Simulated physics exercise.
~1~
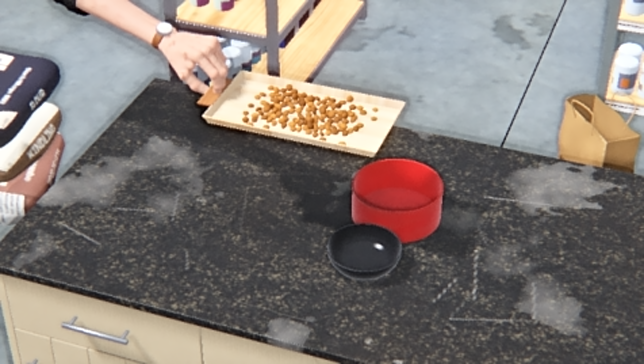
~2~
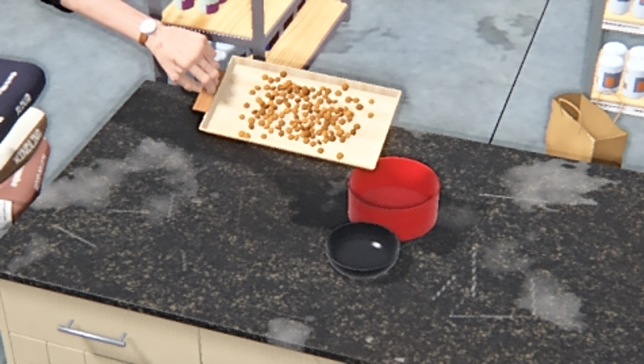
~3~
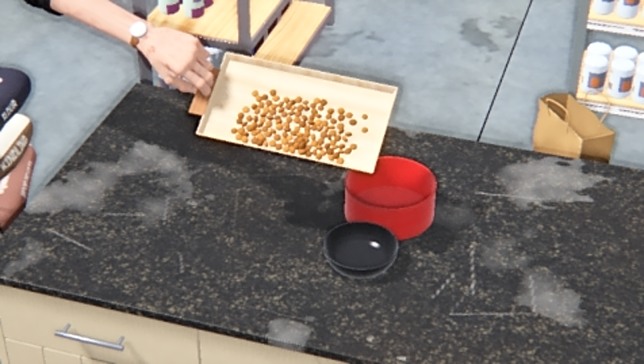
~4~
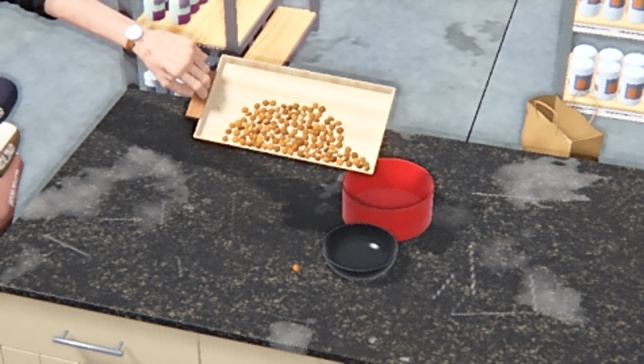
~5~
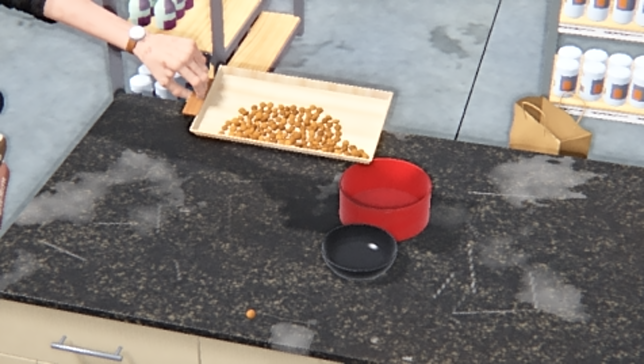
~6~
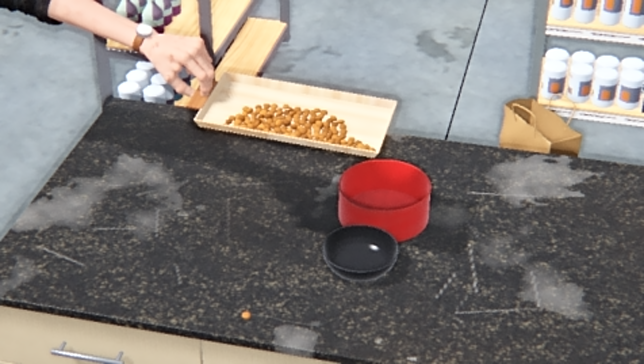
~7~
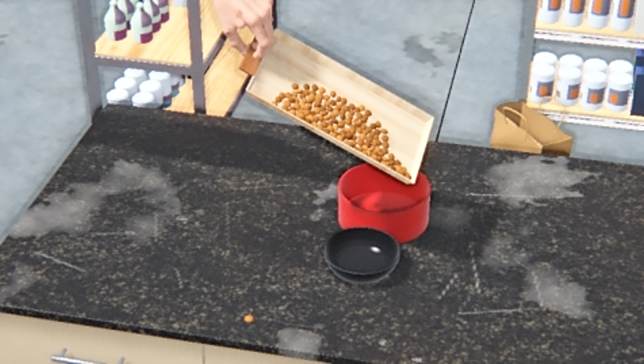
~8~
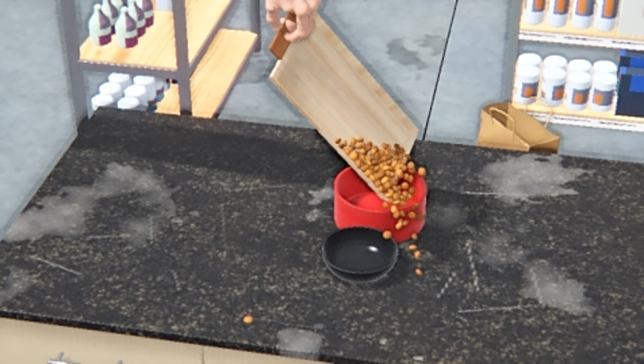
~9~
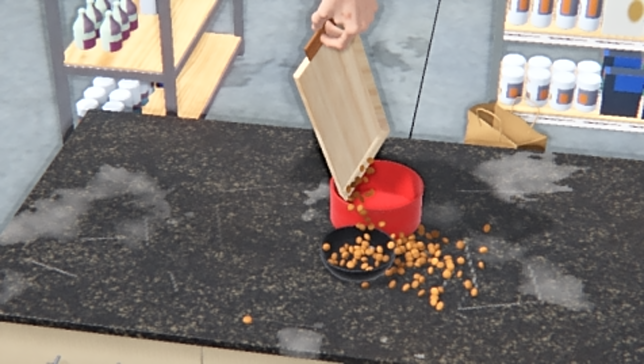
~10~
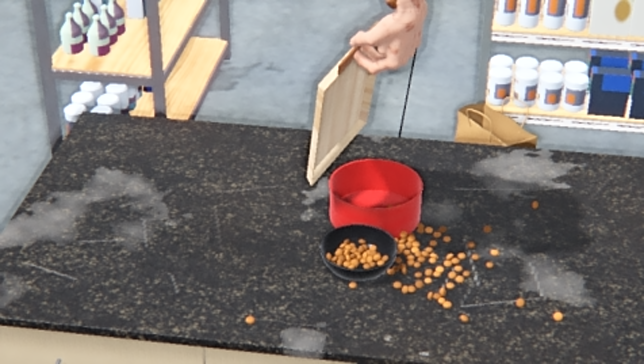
A hand tilts a wooden tray of kibble, levels it, then tips it steeply, spilling pieces mostly around a red pot and black bowl.
